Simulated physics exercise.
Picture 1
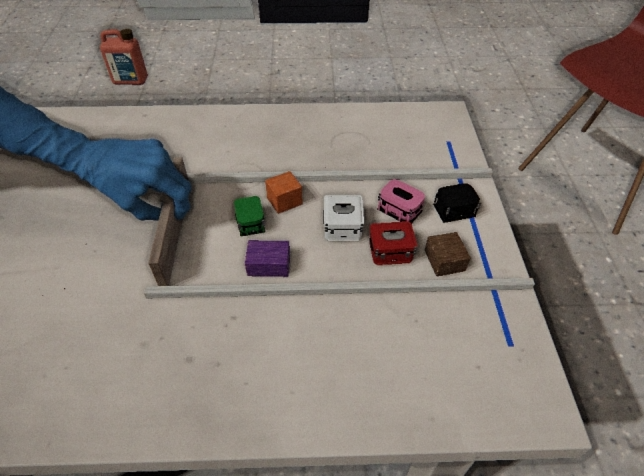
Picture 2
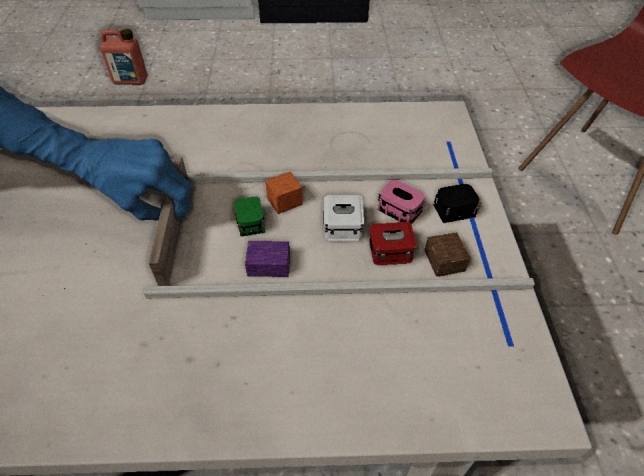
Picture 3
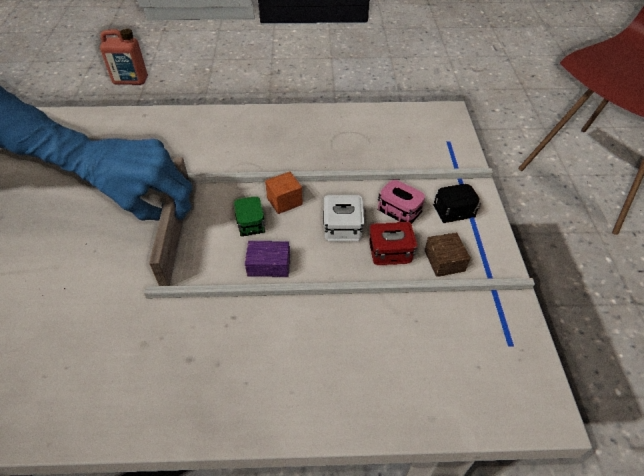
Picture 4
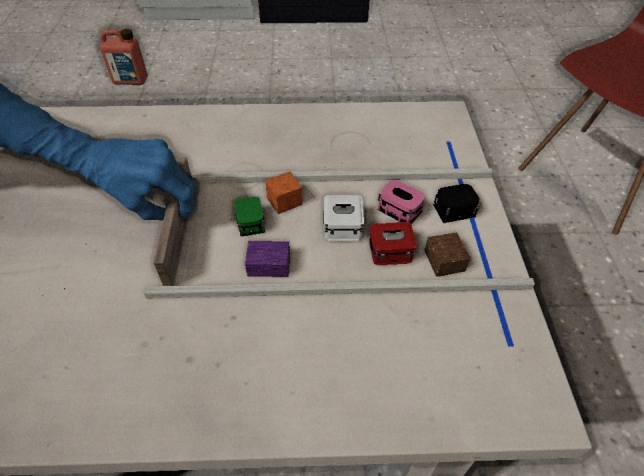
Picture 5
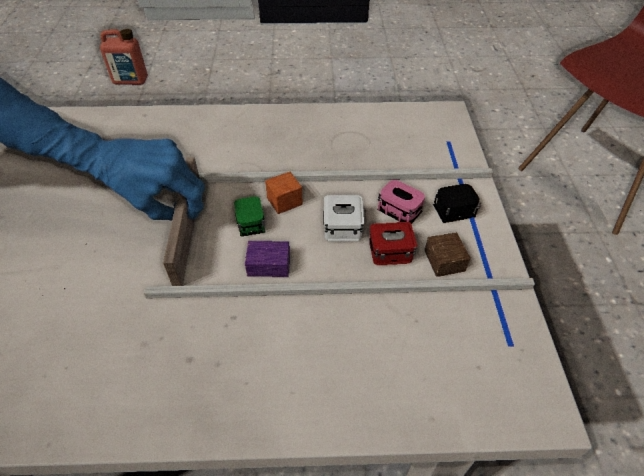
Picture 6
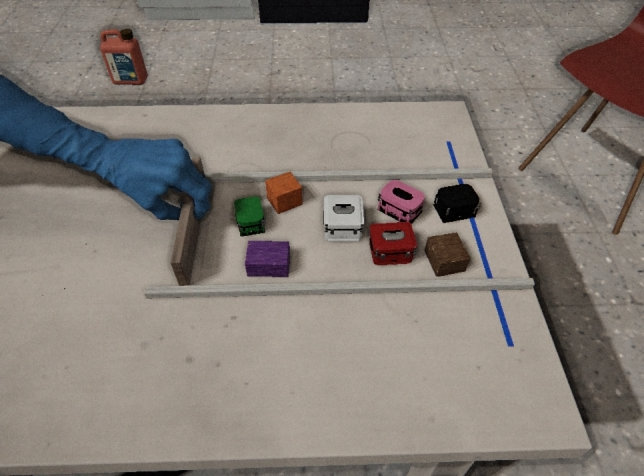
On a pale tabletop, a blue-gloved hand slides an upright board slightly right behind eight small colourful blocks and cases, which stay still.
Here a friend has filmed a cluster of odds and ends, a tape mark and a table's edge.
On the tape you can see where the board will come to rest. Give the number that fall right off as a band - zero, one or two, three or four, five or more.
Gone: Upward of four.
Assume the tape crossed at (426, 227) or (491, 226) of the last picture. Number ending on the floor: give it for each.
You'd find 1 and then 5 on the floor.
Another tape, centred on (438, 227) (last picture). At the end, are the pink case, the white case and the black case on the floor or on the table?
In that case the pink case hangs on, the white case hangs on and the black case slides off.
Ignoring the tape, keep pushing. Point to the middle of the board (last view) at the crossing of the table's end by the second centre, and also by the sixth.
At (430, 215) for the second, at (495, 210) for the sixth.
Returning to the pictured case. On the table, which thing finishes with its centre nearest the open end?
It's the purple block.
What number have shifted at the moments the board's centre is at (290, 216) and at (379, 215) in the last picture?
By then 3, and 8.
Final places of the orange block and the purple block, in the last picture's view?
You'll find the orange block at roughly (478, 181) and the purple block at roughly (507, 253).
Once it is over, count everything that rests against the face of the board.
3 are in contact with it.
Soon after, none off yet; black case at rest near (456, 203); brown block at rest near (447, 254); pink case at rest near (401, 202).
By the end, the number that fall off is five or more; fallen, white case, red case, pink case, brown block and black case.
